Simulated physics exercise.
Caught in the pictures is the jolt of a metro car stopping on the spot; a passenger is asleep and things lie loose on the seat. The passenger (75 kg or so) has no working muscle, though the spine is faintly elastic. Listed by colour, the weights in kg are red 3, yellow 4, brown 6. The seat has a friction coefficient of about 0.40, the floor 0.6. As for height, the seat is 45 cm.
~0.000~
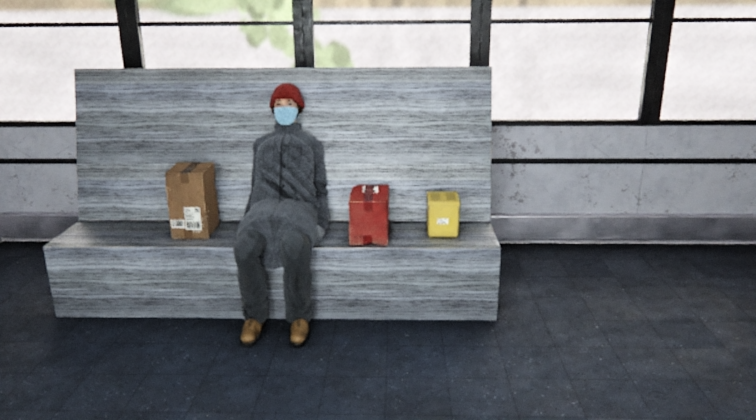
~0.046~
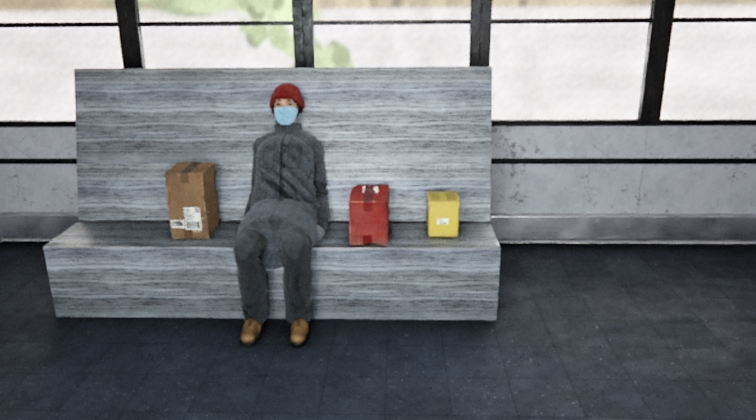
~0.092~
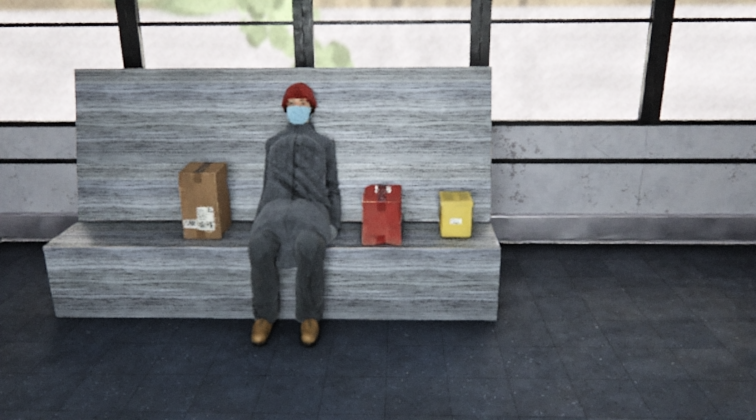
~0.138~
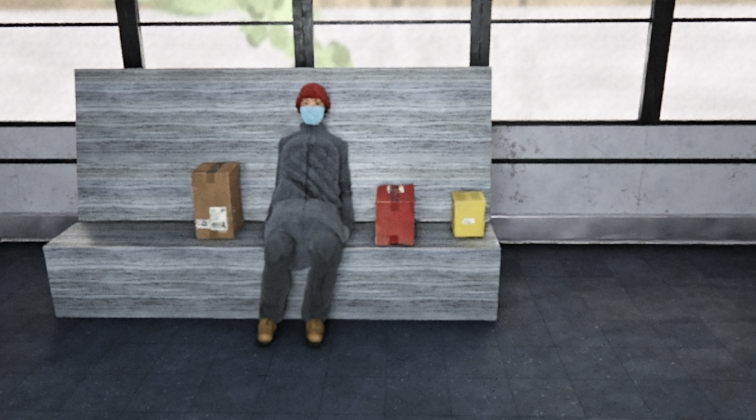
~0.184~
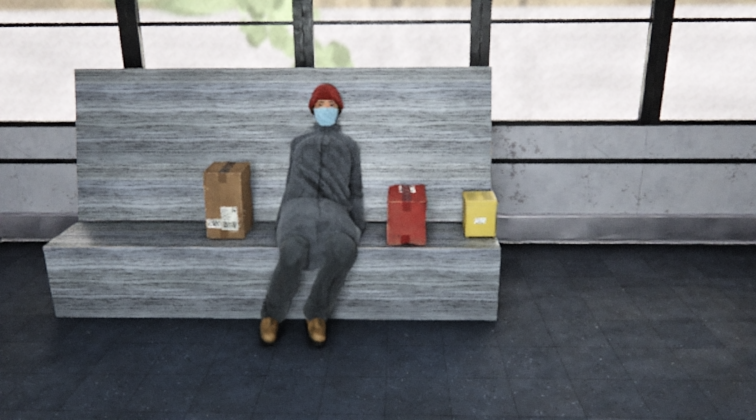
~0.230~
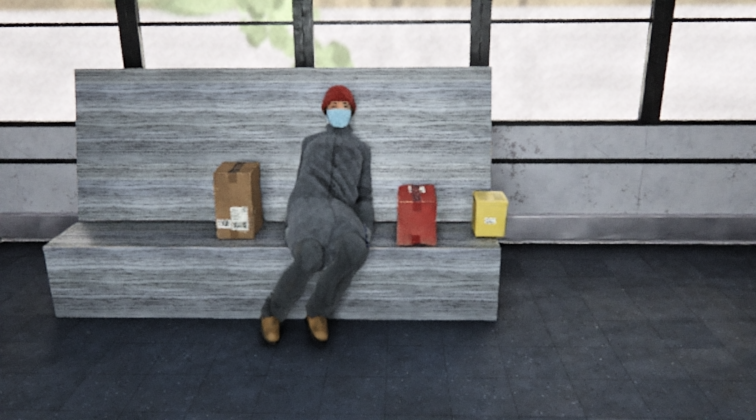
Metro car interior, a masked passenger in a red hat and brown, red and yellow boxes sliding right along a grey bench.
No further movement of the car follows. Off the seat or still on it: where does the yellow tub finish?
Off it.
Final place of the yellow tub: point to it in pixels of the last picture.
Around (556, 287).
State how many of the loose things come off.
All told, it comes to 1.
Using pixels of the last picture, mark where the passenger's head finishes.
I'd put it close to (459, 170) in the last view.
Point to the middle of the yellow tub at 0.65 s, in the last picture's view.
Around (551, 286).
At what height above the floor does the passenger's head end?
About 80 cm above the floor.
After 0.40 s the yellow tub is 14 cm past the bench end, tilted 30°, near (518, 225) in the last picture's view.
After 0.65 s the yellow tub is 36 cm past the bench end, tilted 90°, near (551, 286) in the last picture's view; the brown pack 134 cm short of the bench end, tilted 0°.
After 1.05 s the yellow tub is 39 cm past the bench end, tilted 90°, near (556, 287) in the last picture's view.
When all is still (1.7 s), red holdall stays on; yellow tub drops off; brown pack stays on; passenger's hips keep to the seat.
